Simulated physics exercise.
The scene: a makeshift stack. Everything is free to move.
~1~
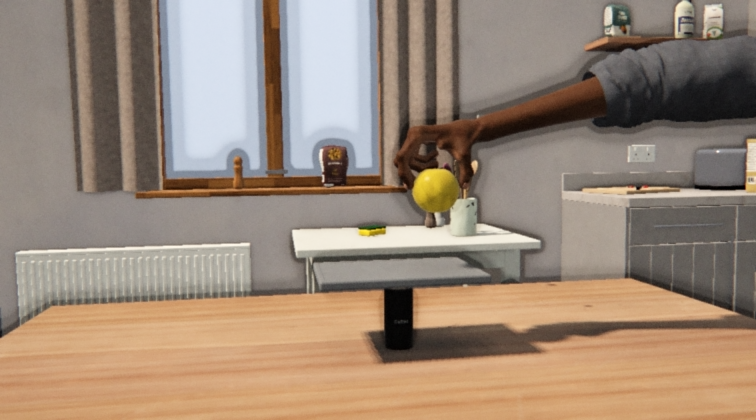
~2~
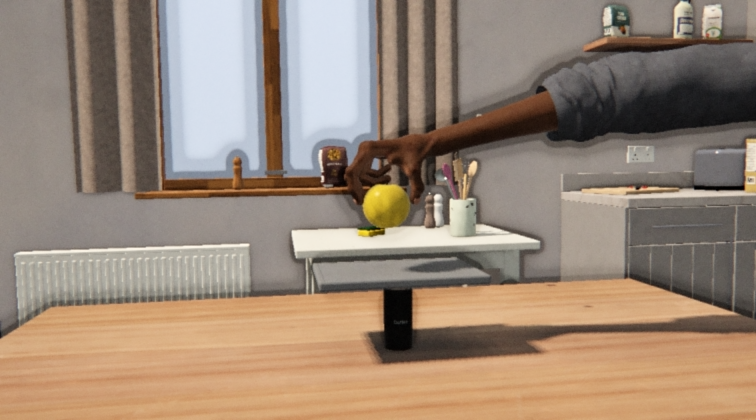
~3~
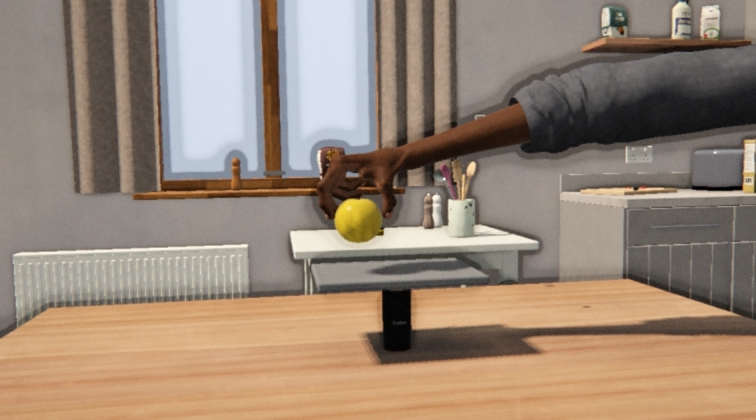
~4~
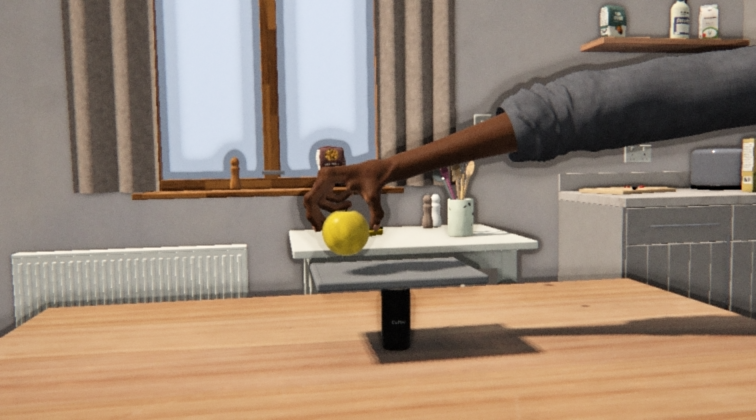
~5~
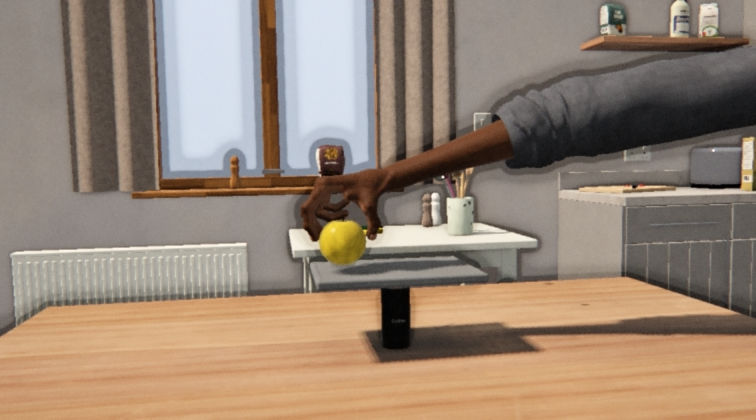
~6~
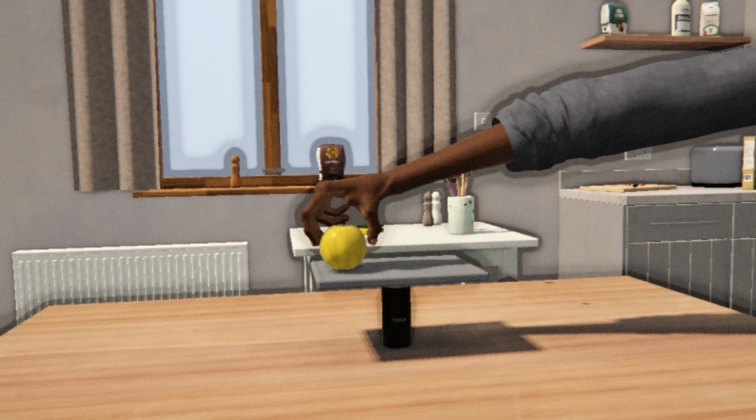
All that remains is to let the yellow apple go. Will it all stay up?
As it turns out, it gives way.
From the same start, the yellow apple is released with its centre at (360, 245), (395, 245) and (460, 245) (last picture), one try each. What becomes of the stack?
In the first case it comes apart; in the second case it stays up; in the third case it gives way.
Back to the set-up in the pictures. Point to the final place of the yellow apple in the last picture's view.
Around (325, 329).
Then, 0.30 s after the last picture, yellow apple now fallen; grey lid tipped 66° from how it was.
Then, 0.40 s after the last picture, grey lid on its side.
Then, 0.60 s after the last picture, grey lid now fallen.
Then, 0.70 s after the last picture, black shaker tipped 4° from how it was.
At rest, fallen, grey lid and yellow apple; black shaker in place. Seen from the same camera at the end, yellow apple near (325, 329). The stack loses its balance.
